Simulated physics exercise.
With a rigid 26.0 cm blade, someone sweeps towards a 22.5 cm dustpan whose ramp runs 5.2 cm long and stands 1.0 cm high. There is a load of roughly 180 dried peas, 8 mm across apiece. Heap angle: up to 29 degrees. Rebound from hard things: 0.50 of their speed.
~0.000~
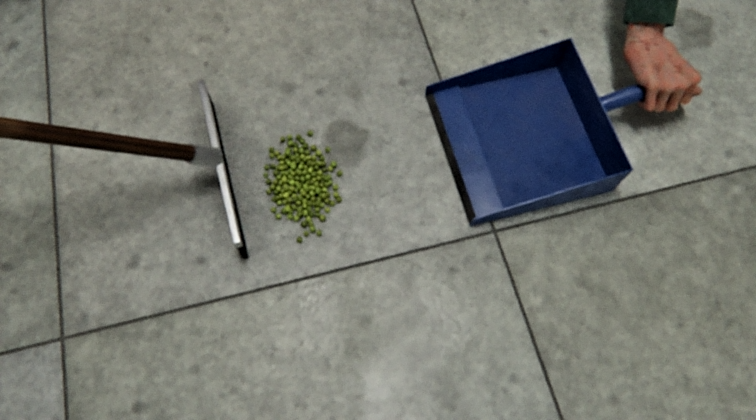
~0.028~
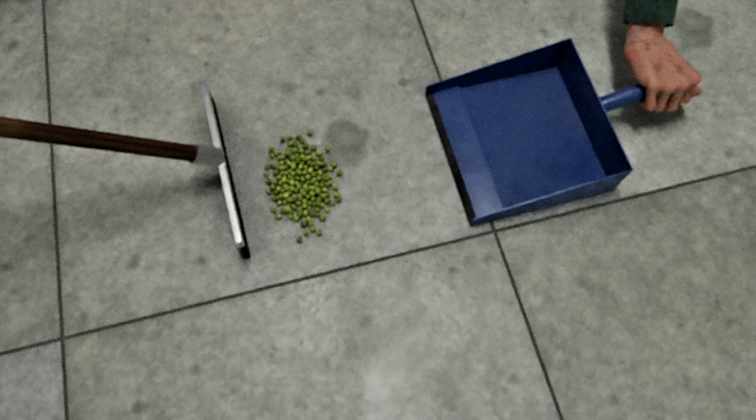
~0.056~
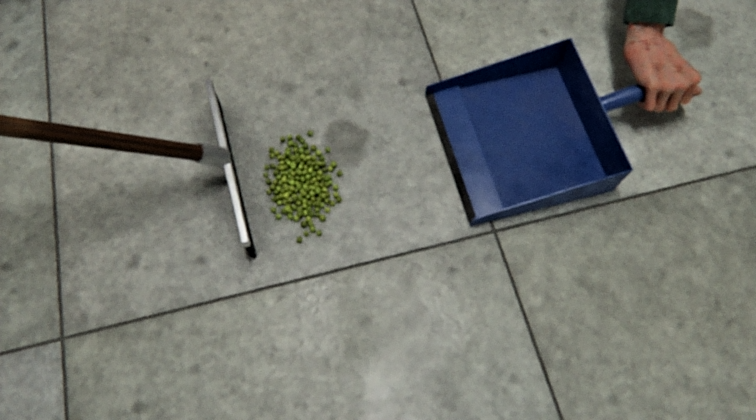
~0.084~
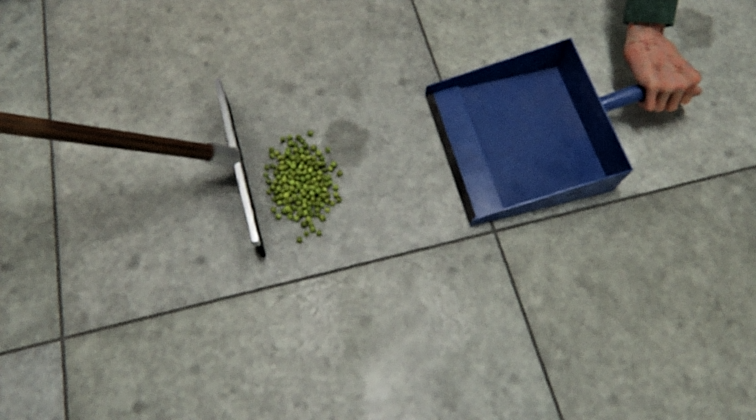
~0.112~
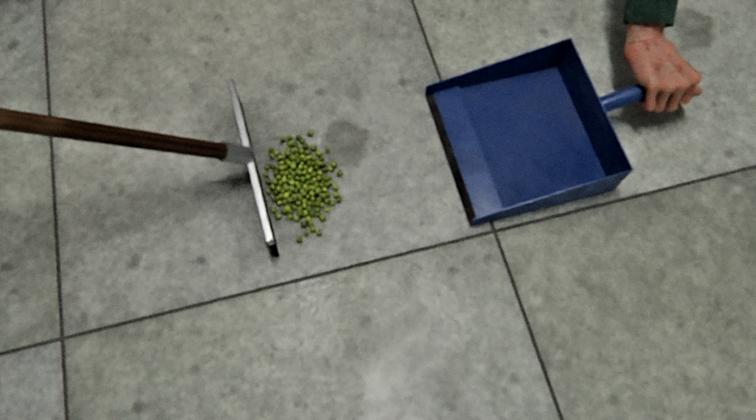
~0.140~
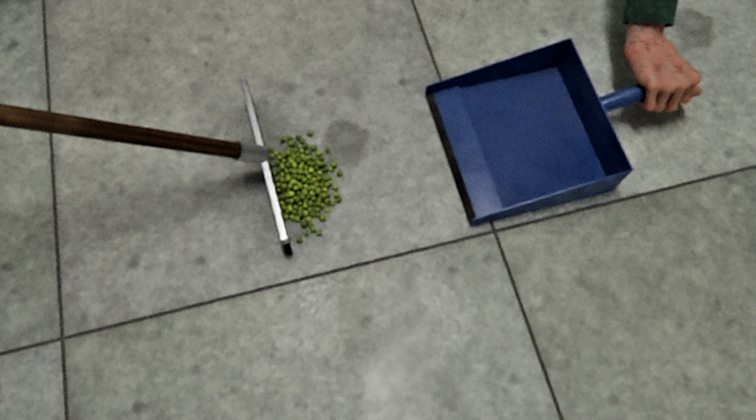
At the start, a long-handled blade stands left of a heap of small green peas on a grey tiled floor, while a hand holds a blue dustpan at right. The blade slides rightward across the gap, then meets the heap's left edge and nudges the nearest peas slightly.
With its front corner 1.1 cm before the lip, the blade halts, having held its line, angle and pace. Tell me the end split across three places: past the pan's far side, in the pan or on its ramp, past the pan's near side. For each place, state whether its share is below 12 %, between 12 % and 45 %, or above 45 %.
My prediction: Past the pan's far side: Looks like a thin scattering will settle there; in the pan or on its ramp: Looks like a good deal will settle there; past the pan's near side: Looks like a thin scattering will settle there.
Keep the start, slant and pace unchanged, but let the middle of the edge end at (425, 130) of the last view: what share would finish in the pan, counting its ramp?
Share caught: Approx. 55 %.
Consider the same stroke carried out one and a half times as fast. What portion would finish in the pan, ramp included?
It would be around 55 per cent.
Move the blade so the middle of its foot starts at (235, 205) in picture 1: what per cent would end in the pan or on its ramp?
I'd put it at around 50 per cent.
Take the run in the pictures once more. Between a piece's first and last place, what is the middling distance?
About 24 cm.
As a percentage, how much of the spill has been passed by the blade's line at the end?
Something like 0 per cent, roughly.
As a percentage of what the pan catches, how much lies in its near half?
I'd say near 60 per cent.
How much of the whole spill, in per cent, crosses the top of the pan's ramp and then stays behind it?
Roughly 15 per cent.
Then, at 0.33 s, middle of the blade 13 cm from the lip; 0 % over the lip, far side 5 %, near side 0 %.
Then, at 0.45 s, middle of the blade 5 cm from the lip; 0 % over the lip, far side 5 %, near side 5 %.
Then, at 0.71 s, middle of the blade 2 cm from the lip; 60 % over the lip, far side 5 %, near side 5 %.
In the end, at 1.5 s, far side 5 %, pan 55 %, near side 5 %, in front of the lip or behind the blade 30 %.
